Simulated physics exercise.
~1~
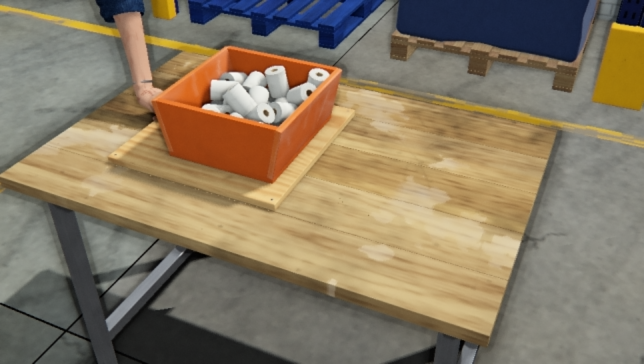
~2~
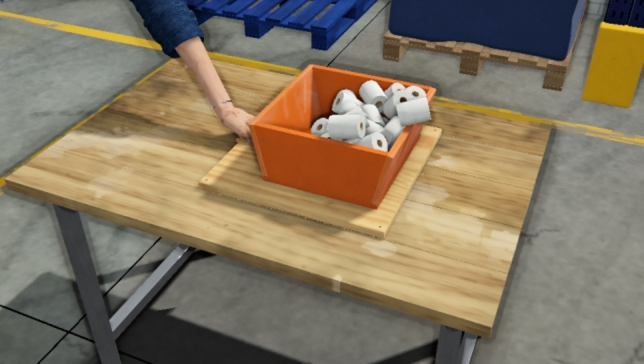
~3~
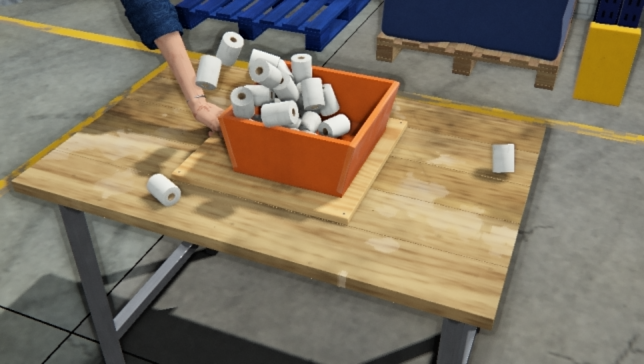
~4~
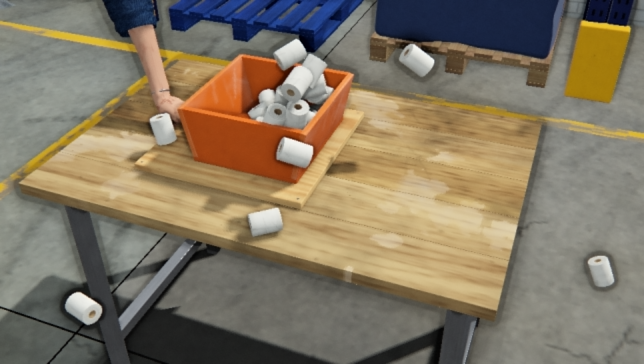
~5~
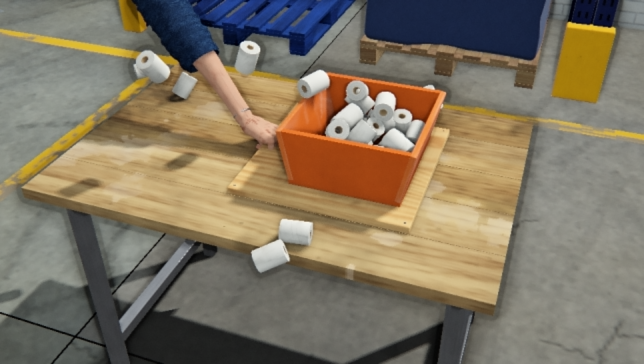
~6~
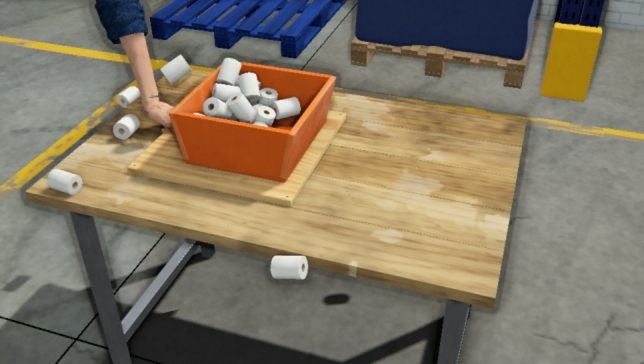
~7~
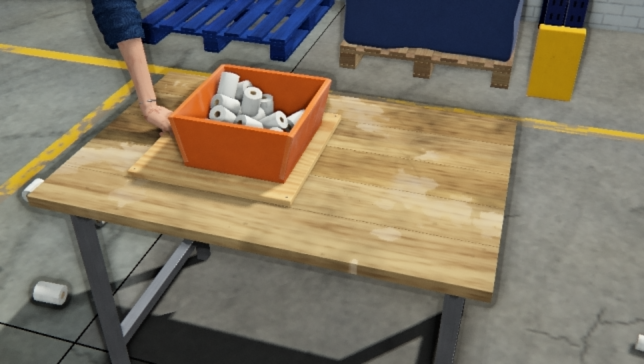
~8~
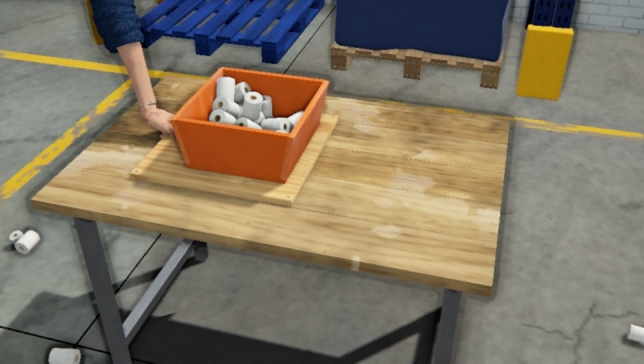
A hand shakes an orange tray sideways until several white paper rolls land on the floor.
